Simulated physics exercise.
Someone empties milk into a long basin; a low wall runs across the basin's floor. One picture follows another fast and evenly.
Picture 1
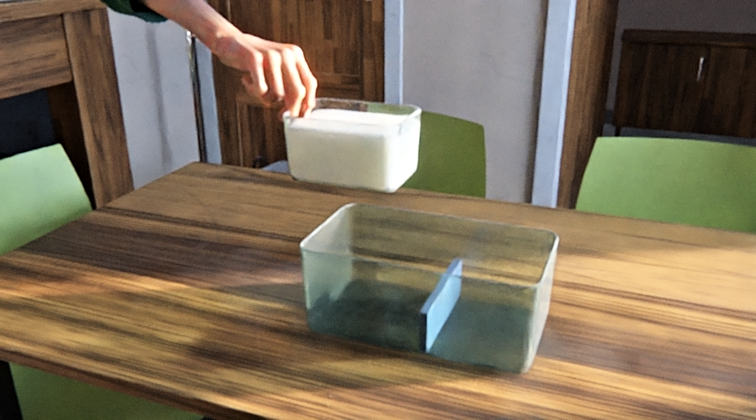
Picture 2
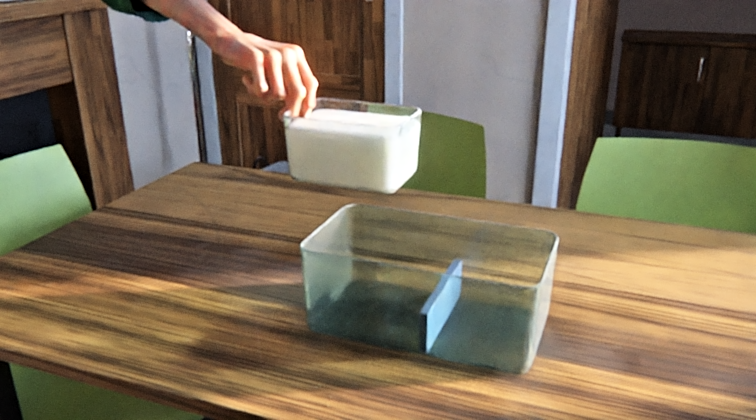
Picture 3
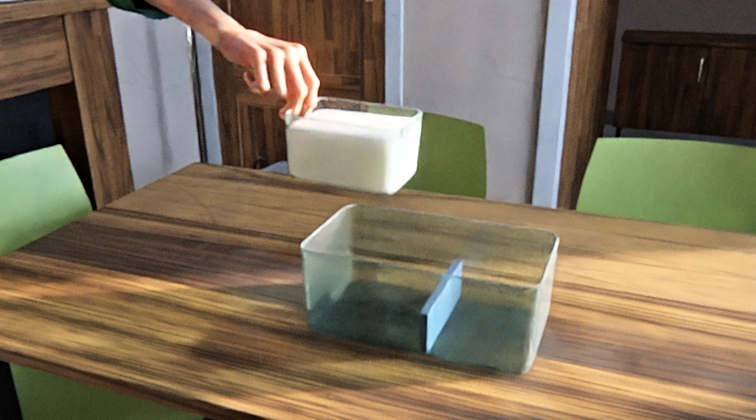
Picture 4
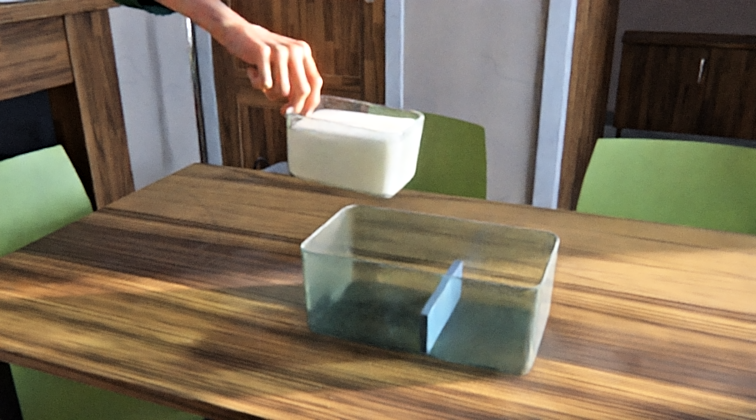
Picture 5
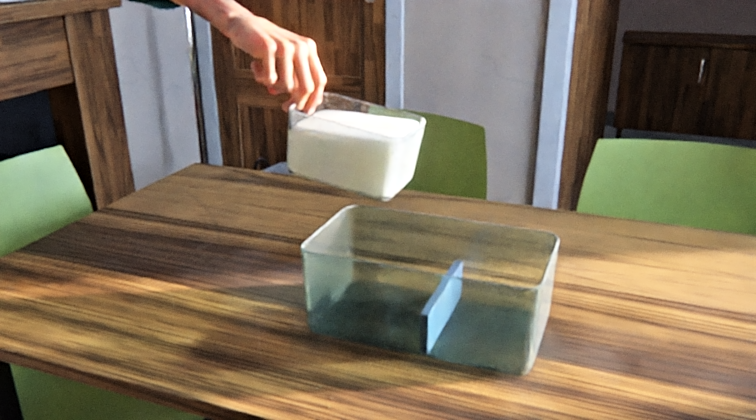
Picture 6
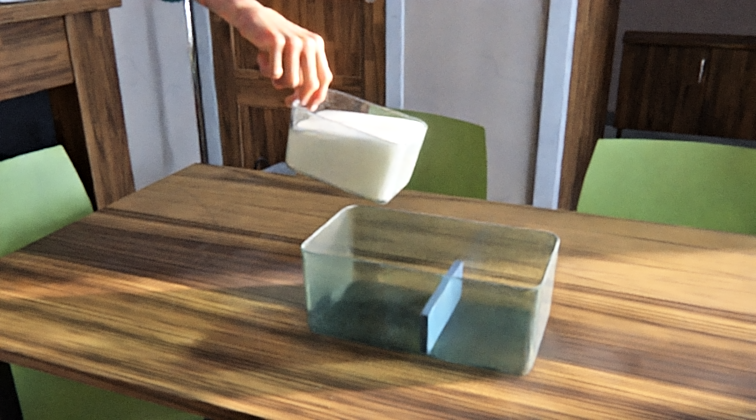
A clear container of milk tilting gradually down to the right in a hand above a long basin with a low blue divider.
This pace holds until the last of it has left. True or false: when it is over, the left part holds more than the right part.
False.
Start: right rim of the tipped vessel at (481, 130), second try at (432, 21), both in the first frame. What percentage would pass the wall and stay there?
You'd see around 90 per cent, and then around 85 per cent.
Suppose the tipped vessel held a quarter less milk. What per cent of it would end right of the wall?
Roughly 60 in a hundred.
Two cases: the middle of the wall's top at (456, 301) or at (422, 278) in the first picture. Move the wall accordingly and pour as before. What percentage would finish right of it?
It works out to around 55 per cent for the first and around 80 per cent for the second.
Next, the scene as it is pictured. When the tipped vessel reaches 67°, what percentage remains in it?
50 %.
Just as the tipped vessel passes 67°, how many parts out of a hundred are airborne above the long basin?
It comes to around 30 per cent.
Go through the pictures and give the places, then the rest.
In the first picture, it leans 0°; its right rim is at (410, 119); the milk meets the walls at (303, 116) and (409, 127); the long basin's rim runs from (324, 225) to (549, 260); the wall's top is at (442, 285).
In the second picture, it leans 1°; its right rim is at (410, 120); the milk meets the walls at (303, 117) and (409, 127).
In the third picture, it leans 2°; its right rim is at (411, 122); the milk meets the walls at (304, 117) and (410, 128).
In the fourth picture, it leans 5°; its right rim is at (413, 126); the milk meets the walls at (306, 117) and (412, 130).
In the fifth picture, it leans 9°; its right rim is at (414, 131); the milk meets the walls at (307, 118) and (414, 131).
In the sixth picture, it leans 14°; its right rim is at (416, 136); the milk meets the walls at (308, 118) and (417, 132).
A moment on, the tilt is 67° and 50 per cent is still to pour, 1 is left of the wall and 20 right of it.
Next, the tilt is 97° and 11 per cent is still to pour, 13 is left of the wall and 71 right of it.
Then the tilt is 101° and 1 per cent is still to pour, 26 is left of the wall and 71 right of it.
Later the tilt is 101° and 0 per cent is still to pour, 28 is left of the wall and 71 right of it.
In the end 28 per cent lies left of the wall, 71 right of it and 1 outside.
